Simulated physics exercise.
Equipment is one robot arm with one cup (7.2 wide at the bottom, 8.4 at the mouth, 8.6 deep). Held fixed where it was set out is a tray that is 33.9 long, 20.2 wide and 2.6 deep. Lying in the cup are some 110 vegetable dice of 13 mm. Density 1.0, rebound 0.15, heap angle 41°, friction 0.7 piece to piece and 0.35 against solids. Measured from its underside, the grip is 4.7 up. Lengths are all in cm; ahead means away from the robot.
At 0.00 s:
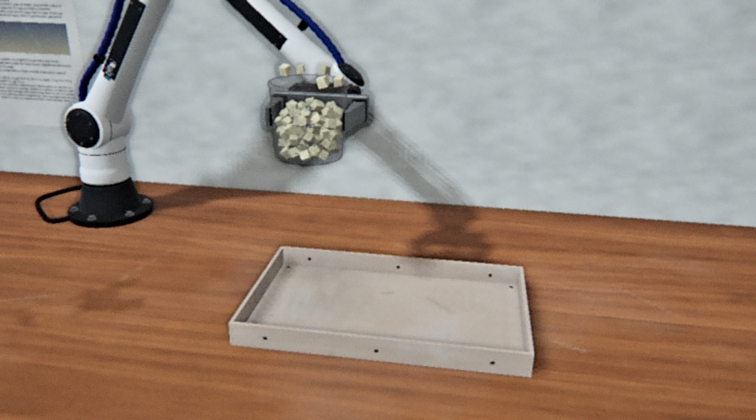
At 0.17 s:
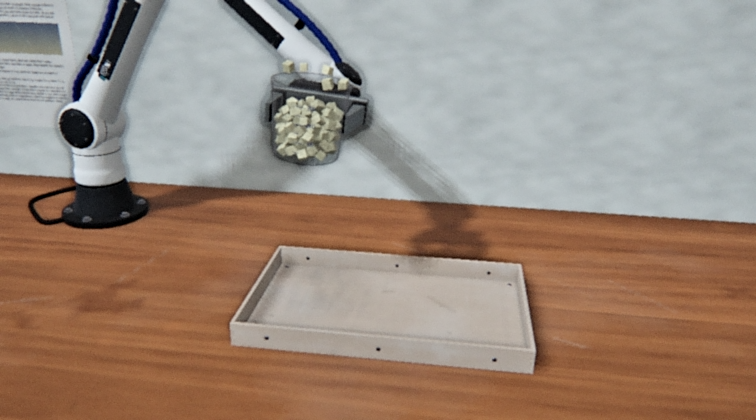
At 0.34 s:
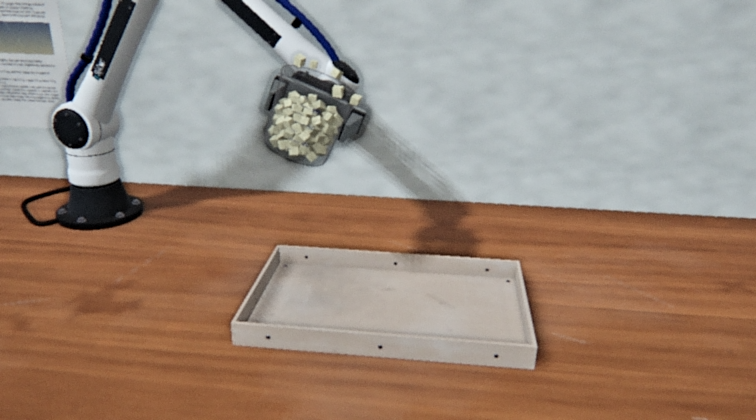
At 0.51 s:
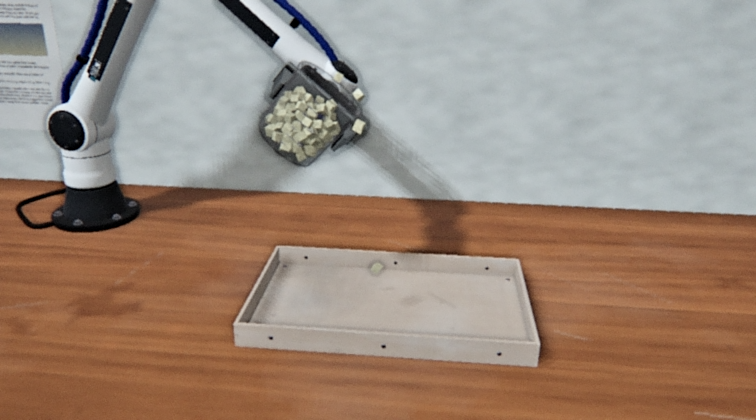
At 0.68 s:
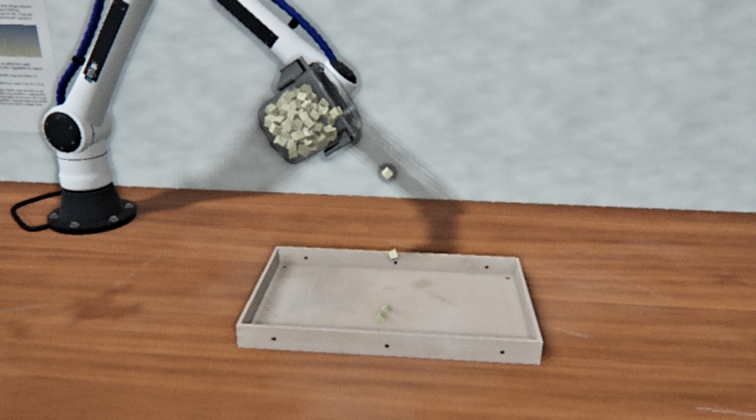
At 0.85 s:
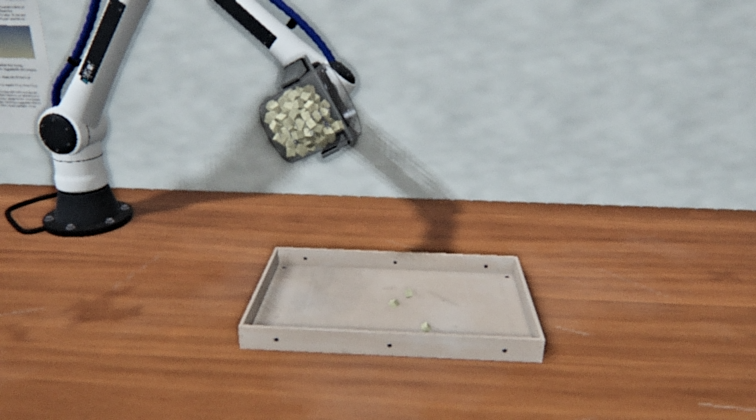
A robot arm tilts a cup of pale cubes, and a few drop into the tray.
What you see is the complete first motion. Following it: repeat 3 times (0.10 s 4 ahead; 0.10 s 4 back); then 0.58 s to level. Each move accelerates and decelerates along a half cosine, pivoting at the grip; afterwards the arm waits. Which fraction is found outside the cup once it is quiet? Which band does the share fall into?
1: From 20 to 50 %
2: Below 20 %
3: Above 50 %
The answer is 1.
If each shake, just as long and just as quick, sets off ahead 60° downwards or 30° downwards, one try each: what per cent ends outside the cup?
First try about 5 %, second try about 10 %.
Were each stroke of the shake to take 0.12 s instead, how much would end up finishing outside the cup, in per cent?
Around 20 percent.
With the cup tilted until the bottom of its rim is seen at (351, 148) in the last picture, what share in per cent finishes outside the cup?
85 percent or so.
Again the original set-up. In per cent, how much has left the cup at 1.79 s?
Close to 35 per cent of the load is out.
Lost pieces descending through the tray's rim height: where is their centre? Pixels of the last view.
Check roughly (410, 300) in the last picture.
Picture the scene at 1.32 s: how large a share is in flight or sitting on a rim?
Estimated fraction: Near 8 %.
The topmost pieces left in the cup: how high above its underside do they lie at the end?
Height at rest: About 7.5 centimetres.
After 1.32 s, tilted 61° forward, highest piece 26 above the table; 82 in the cup, 20 in the tray, 9 in flight or on a rim.
After 1.79 s, tilted 22° forward, highest piece 28 above the table; 72 in the cup, 39 in the tray.
After 2.23 s, level, highest piece 28 above the table; 72 in the cup, 39 in the tray.
After 3.28 s, level, highest piece 28 above the table; 72 in the cup, 39 in the tray.
At rest, 72 in the cup, 39 in the tray. That is 35 % outside the cup.
